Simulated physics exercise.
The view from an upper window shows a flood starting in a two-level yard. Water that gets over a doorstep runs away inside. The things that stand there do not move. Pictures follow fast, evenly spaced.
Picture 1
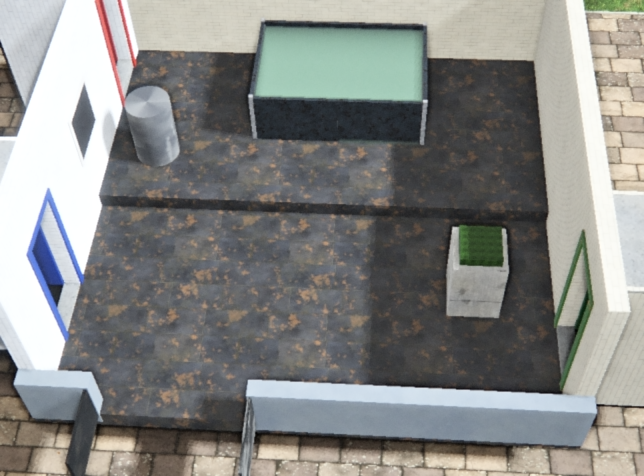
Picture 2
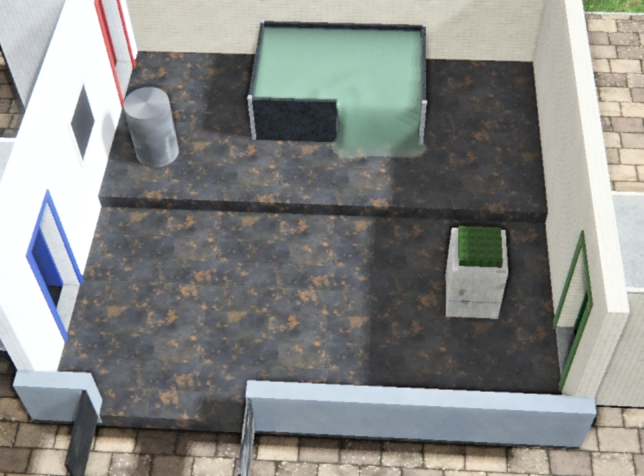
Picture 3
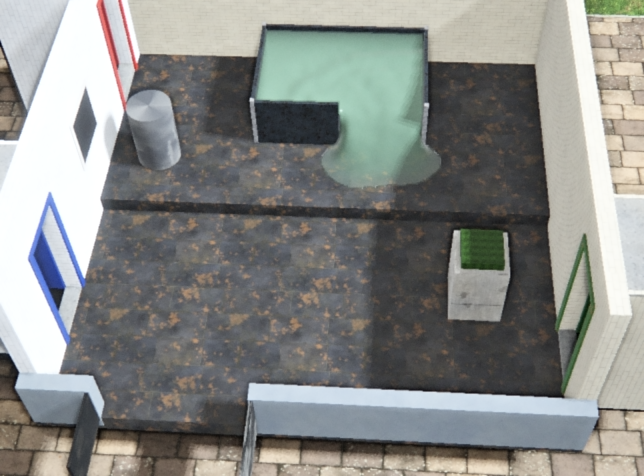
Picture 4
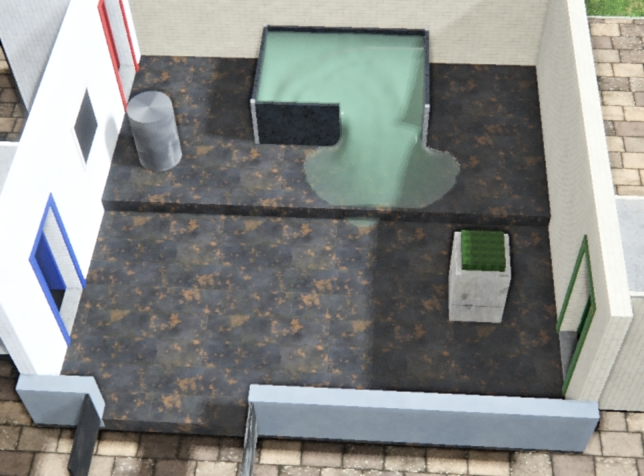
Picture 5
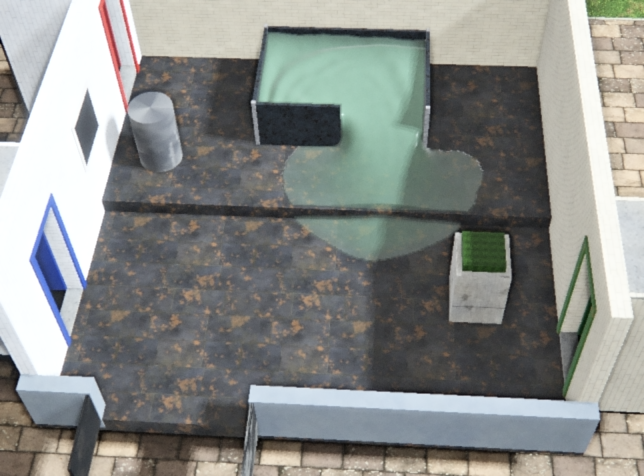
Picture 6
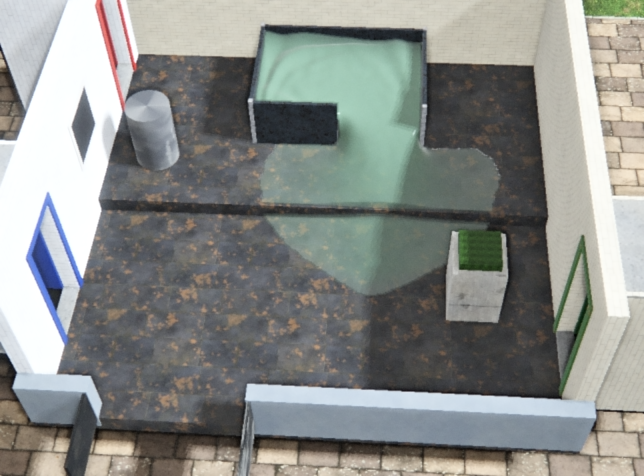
In this clip, green water sits in a dark-walled tank at the back of a two-level yard, then pours through a gap at the front right, spreads across the upper level and runs over the step onto the lower paving.
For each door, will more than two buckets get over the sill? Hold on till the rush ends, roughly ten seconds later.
As I see it, the red door keeps it to two buckets; the blue door lets in beyond two buckets; the green door lets in beyond two buckets.
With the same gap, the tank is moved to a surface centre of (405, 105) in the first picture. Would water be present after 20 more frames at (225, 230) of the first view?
That spot ends up unaffected.
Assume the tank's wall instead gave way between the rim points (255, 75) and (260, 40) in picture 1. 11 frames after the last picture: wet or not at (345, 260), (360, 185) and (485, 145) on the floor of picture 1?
In the order given: Untouched, untouched and untouched.
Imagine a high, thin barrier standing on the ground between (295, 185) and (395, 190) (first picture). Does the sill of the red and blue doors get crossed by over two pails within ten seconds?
The red door falls short; the blue door exceeds it.
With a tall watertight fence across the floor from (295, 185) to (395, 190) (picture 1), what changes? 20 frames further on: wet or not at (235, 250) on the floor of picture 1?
Result at that point: Unwetted.
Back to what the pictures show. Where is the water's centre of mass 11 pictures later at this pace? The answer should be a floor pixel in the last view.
Close to (370, 187), I reckon.
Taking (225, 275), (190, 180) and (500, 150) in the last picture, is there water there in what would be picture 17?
Result, in order: Waterlogged / unflooded / unflooded.
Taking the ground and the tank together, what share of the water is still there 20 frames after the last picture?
Some 96 parts in a hundred have not run off.
A moment on, water covers 40 % of the floor; the red door not reached, the blue door not reached, the green door not reached.
Next, water covers 50 % of the floor; the red door not reached, the blue door not reached, the green door wet at the sill, nothing in.
Then, water covers 55 % of the floor; the red door not reached, the blue door not reached, the green door under two buckets in.
Later, water covers 60 % of the floor; the red door not reached, the blue door over two buckets in, the green door far over two buckets in.
In the end, water covers 65 % of the floor; the red door not reached, the blue door far over two buckets in, the green door far over two buckets in.
